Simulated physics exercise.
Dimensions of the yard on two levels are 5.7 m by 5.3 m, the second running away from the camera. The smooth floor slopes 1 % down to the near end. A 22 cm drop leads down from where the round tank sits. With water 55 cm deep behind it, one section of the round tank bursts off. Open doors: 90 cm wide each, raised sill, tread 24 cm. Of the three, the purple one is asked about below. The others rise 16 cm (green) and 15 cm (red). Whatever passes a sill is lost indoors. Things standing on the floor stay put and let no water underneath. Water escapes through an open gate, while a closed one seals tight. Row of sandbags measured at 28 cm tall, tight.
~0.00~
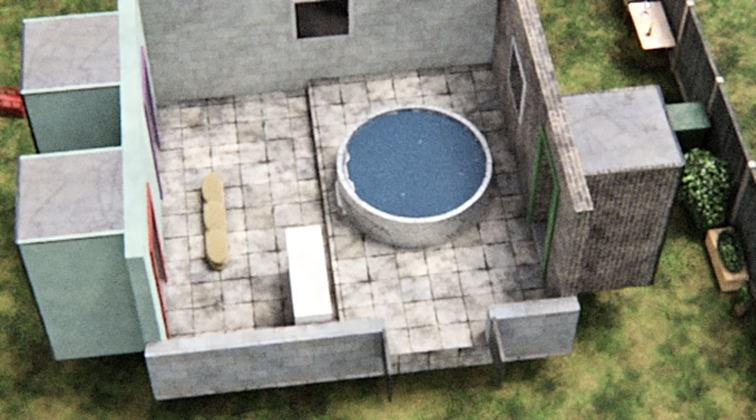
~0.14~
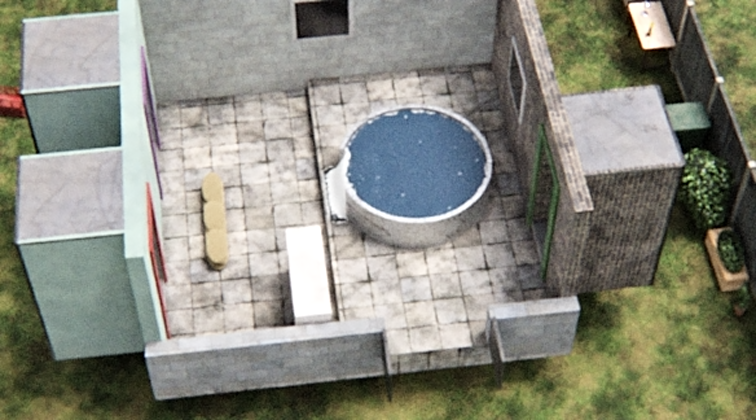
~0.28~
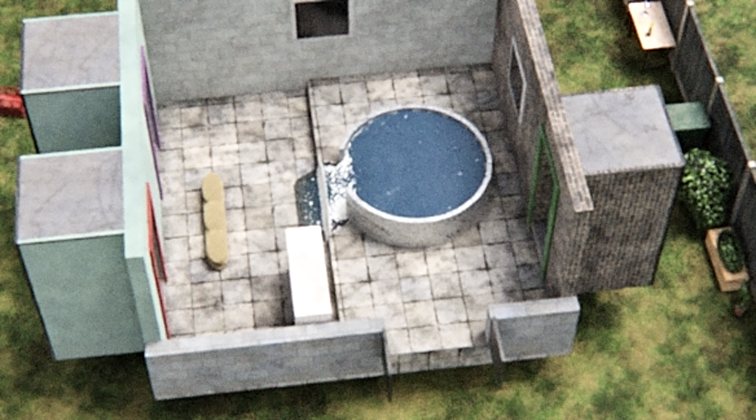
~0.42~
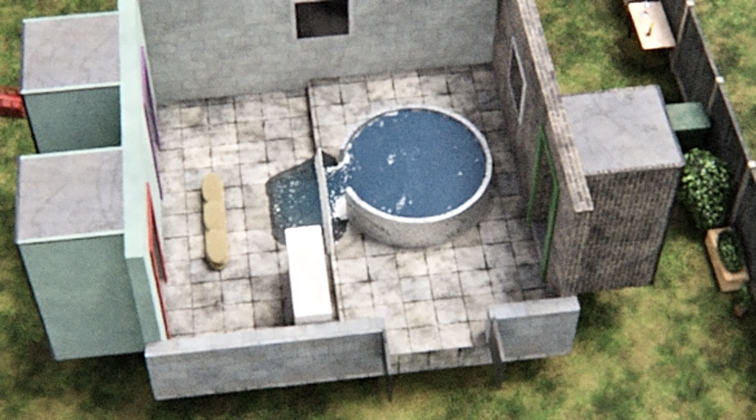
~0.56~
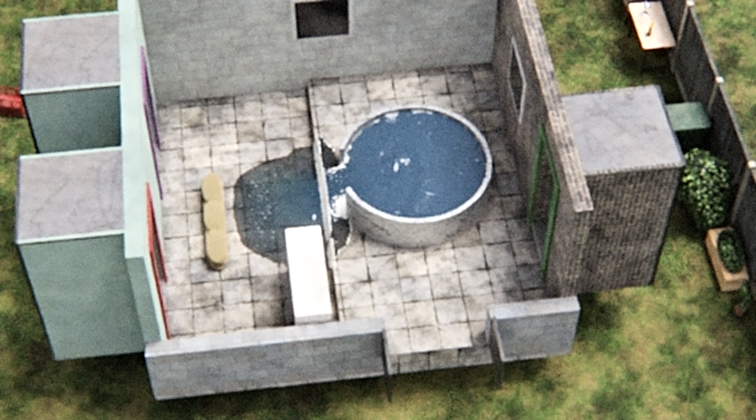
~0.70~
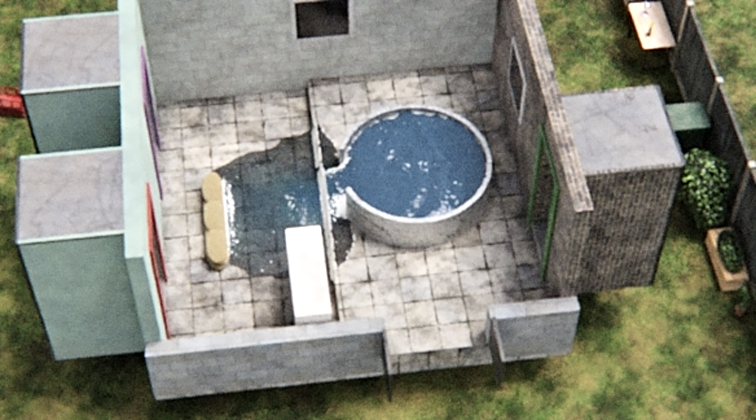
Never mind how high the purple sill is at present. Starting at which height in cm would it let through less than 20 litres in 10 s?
From about 10 cm upwards.
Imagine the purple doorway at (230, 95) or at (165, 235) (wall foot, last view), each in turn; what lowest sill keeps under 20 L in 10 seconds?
About 12.5 cm for the first and 13.5 cm for the second.
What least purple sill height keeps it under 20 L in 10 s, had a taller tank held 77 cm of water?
Roughly 18 centimetres.
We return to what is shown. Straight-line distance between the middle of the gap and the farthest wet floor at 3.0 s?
About 4.0 m.
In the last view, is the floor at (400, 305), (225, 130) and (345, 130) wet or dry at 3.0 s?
Taking the spots one by one: Untouched, swamped, untouched.
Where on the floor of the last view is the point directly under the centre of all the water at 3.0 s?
Centre of mass: About (331, 200) px.
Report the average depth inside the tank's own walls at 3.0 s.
Around 30 centimetres.
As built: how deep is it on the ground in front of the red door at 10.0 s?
Depth: Near 14.5 cm.
After 1.4 s water covers 25 % of the floor, deepest (34 cm) near (232, 218); 4 cm at the purple door, 0 litres in over its 16 cm sill.
After 3.0 s water covers 40 % of the floor, deepest (24 cm) near (242, 208); 7 cm at the purple door, 0 litres in over its 16 cm sill.
After 10.0 s water covers 50 % of the floor, deepest (20 cm) near (342, 353); 16 cm at the purple door, 0 litres in over its 16 cm sill.
At the purple door as built, the water arrived by 1.2 s and peaked near 16 cm at 9.8 s.
With a sill of 8.5 cm, 42 litres would have come in within the 10 s; with 11 cm, 13 litres. So under 20 litres takes about 10 cm.
